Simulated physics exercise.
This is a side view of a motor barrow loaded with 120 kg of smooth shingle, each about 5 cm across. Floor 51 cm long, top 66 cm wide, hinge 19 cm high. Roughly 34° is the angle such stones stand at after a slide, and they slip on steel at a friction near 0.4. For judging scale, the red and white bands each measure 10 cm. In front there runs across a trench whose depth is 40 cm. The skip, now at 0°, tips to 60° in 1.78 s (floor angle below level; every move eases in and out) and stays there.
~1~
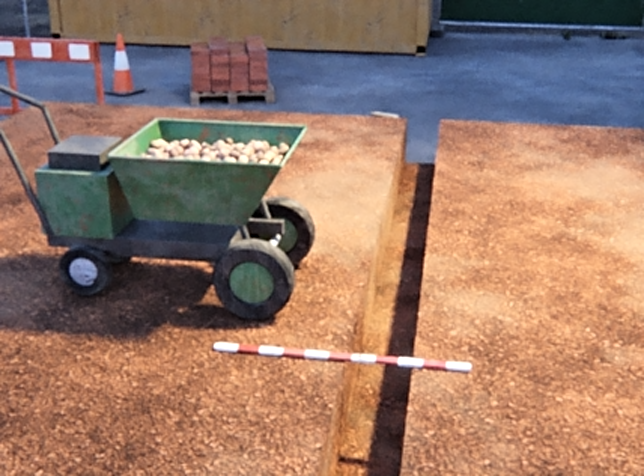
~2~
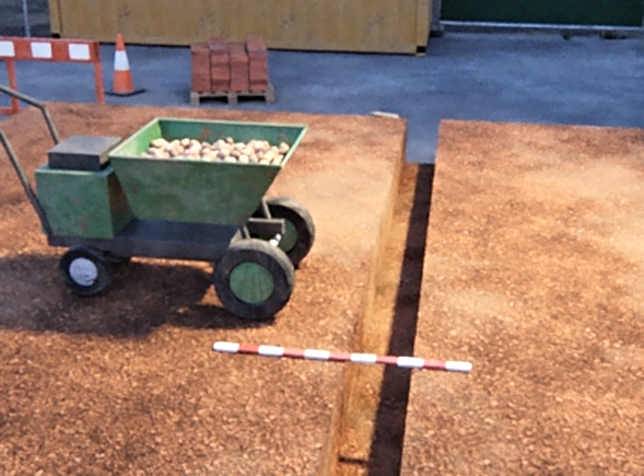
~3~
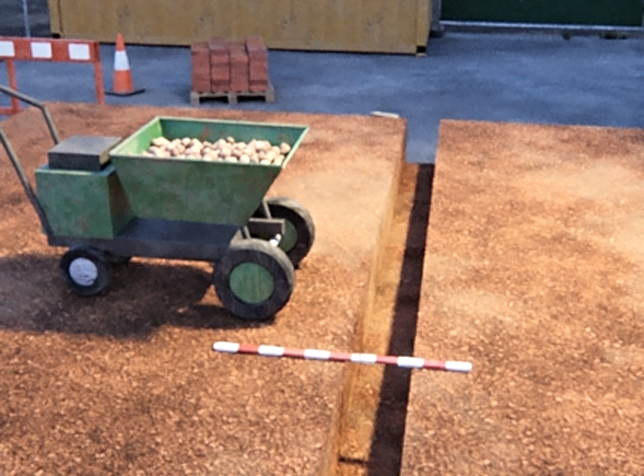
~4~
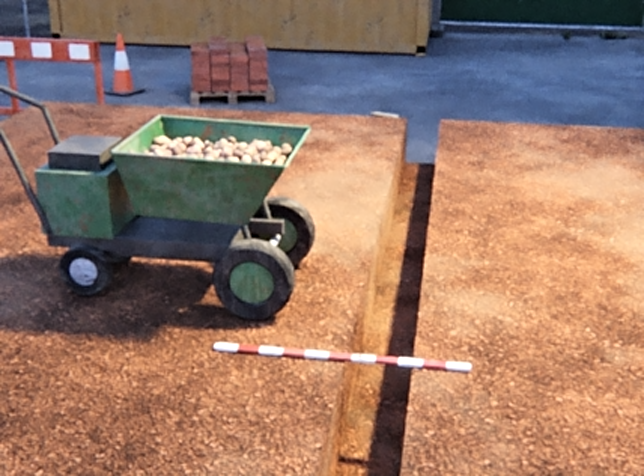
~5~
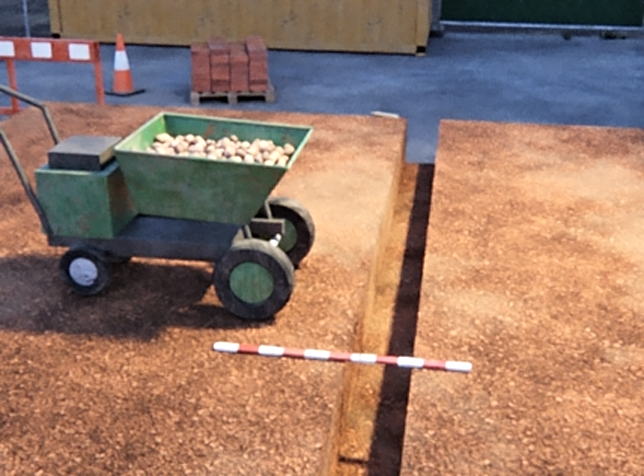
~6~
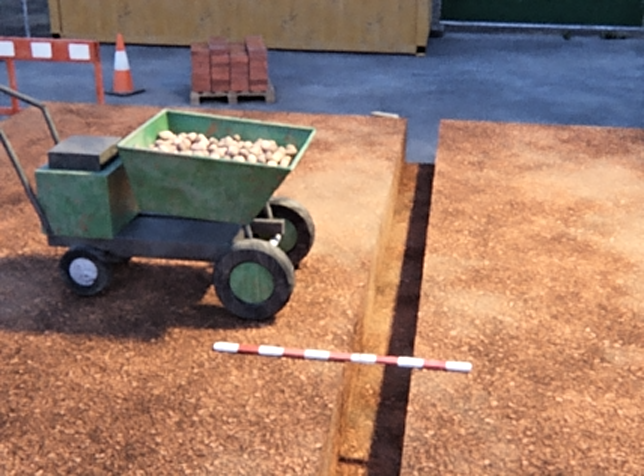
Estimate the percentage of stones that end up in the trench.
Roughly 44 per cent.
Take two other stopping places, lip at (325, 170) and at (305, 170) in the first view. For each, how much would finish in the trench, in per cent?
From the first spot near 10, from the second near 30 per cent.
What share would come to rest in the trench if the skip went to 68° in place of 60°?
Then close to 65 per cent.
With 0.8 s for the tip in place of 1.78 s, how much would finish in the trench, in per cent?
In that case some 35 per cent.
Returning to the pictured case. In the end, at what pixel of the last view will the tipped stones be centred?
Resting centre: About (402, 354).
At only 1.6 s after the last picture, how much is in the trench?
Roughly 10 percent of the load.
Then, 1.0 s after the last picture the floor is at 51°, 100 % in the skip; the foremost stones are at (363, 214).
Then, 1.6 s after the last picture the floor is at 60°, 84 % in the skip, 12 % in the trench, 4 % past the trench; the foremost stones are at (452, 284).
Then, 1.9 s after the last picture the floor is at 60°, 67 % in the skip, 19 % in the trench, 14 % past the trench; the foremost stones are at (509, 306).
Then, 3.9 s after the last picture the floor is at 60°, 40 % in the skip, 44 % in the trench, 16 % past the trench; the foremost stones are at (547, 319).
